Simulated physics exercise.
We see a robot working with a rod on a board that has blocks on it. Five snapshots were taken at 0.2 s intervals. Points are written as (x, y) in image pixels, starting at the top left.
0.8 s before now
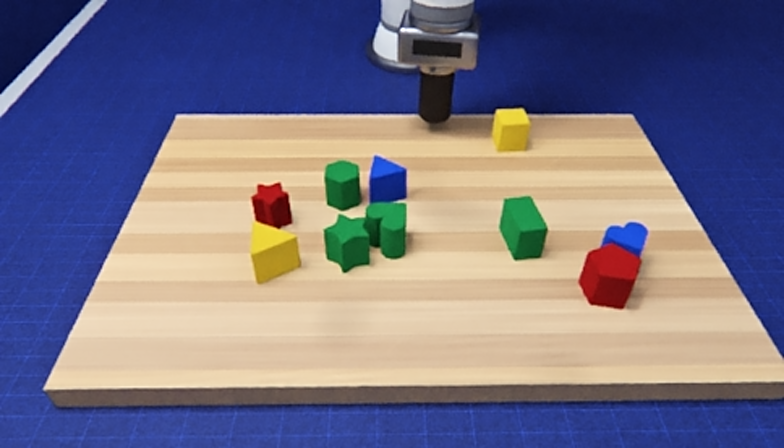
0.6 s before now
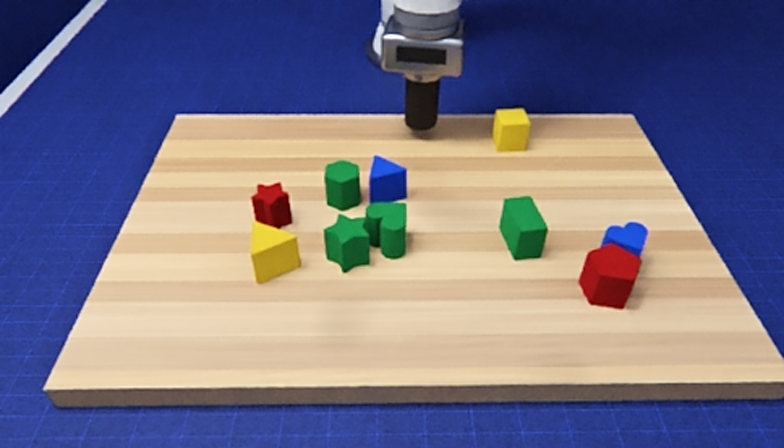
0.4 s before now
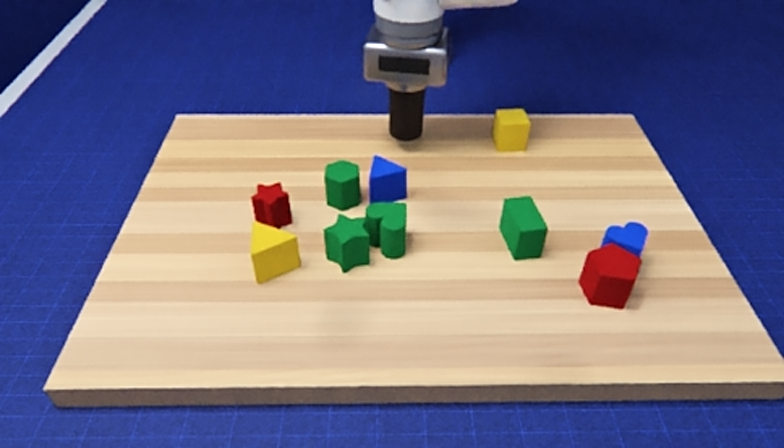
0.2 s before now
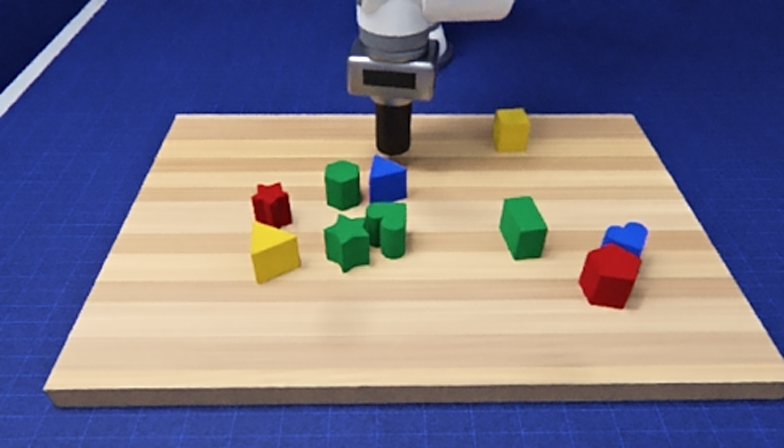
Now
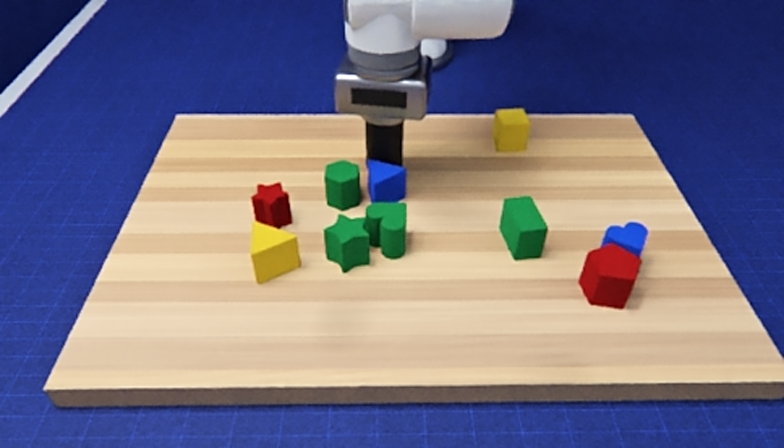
On a wooden board, a robot's dark rod moves left and forward to the blue triangle.
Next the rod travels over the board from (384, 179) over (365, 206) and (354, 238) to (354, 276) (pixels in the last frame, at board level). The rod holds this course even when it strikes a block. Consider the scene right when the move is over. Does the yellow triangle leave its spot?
In short: No.
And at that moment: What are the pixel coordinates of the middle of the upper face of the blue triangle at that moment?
When the path ends, it will be at (389, 209).
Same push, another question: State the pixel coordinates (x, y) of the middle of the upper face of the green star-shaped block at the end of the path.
My estimate: (344, 274).
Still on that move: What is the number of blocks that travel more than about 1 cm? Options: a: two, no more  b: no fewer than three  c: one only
Letter b.
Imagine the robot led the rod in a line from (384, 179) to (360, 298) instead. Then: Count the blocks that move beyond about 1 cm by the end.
My best guess is that three blocks or more move over 1 cm.
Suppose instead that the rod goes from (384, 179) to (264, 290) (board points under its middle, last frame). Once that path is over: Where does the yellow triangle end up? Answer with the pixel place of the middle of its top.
Expect it around (218, 262).
What follows on the original path. One third of the way, rod (364, 193); green hexagonal block (326, 178), turned 45° clockwise; blue triangle (379, 196), turned 65° anticlockwise.
Two thirds of the way, rod (353, 225); green hexagonal block (322, 181), turned 70° clockwise; green star-shaped block (346, 233); blue triangle (389, 208), turned 95° anticlockwise.
At the end, rod (354, 262); yellow triangle in place; green hexagonal block (322, 181), turned 70° clockwise; green star-shaped block (344, 274); blue triangle (389, 209), turned 105° anticlockwise.
